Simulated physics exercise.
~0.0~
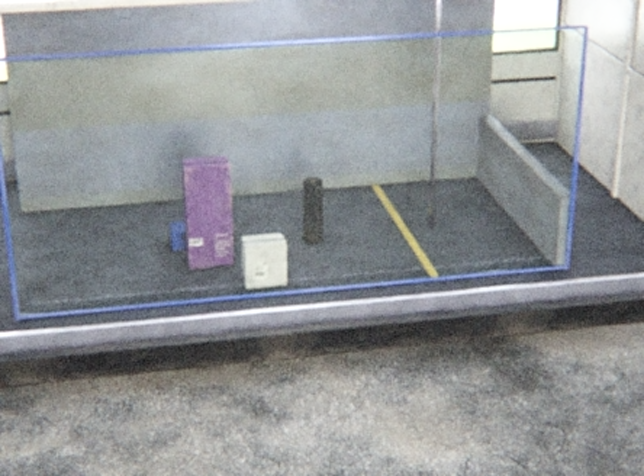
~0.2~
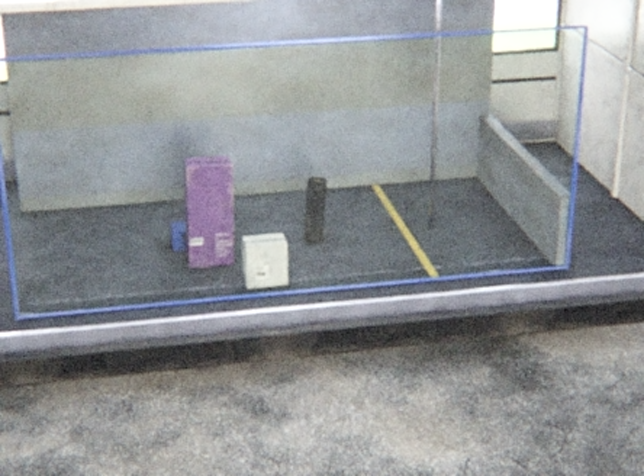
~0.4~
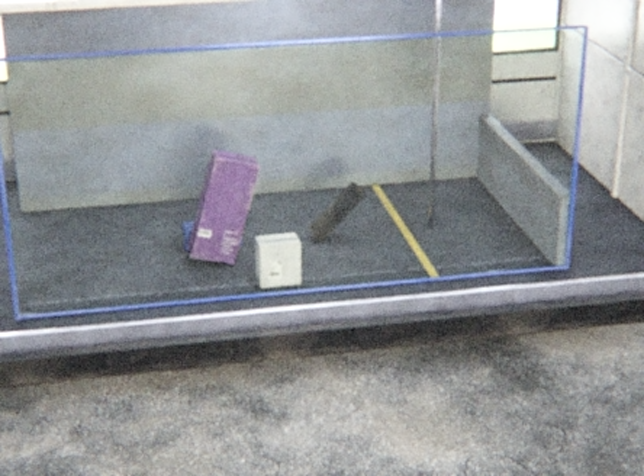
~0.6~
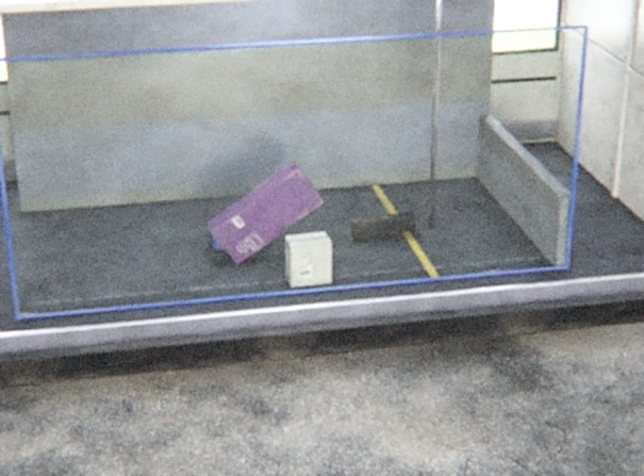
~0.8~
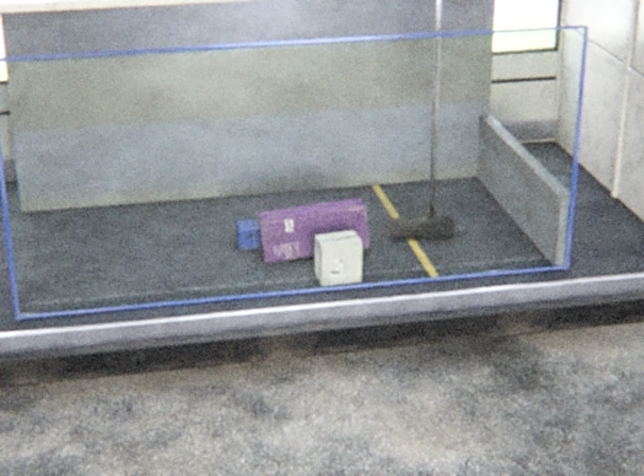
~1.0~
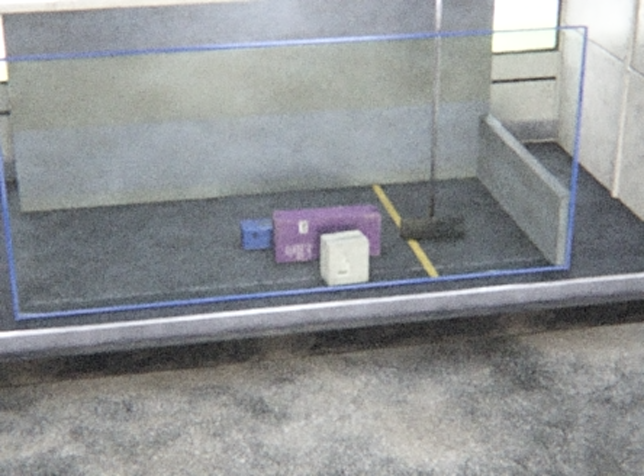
A tall purple box stands at the left of a dark-floored bay outlined in blue, seen from a fixed, slightly raised view, with a small blue box behind it, a white pack in front and an upright black roll to the right. After a still moment, the purple box and the roll tip rightward while the white pack slides the same way, upright. The roll falls flat near the yellow line, and the purple box topples onto its side as the blue box shifts right. Finally the roll lies beyond the line, by the pole, while the others stay short of it.
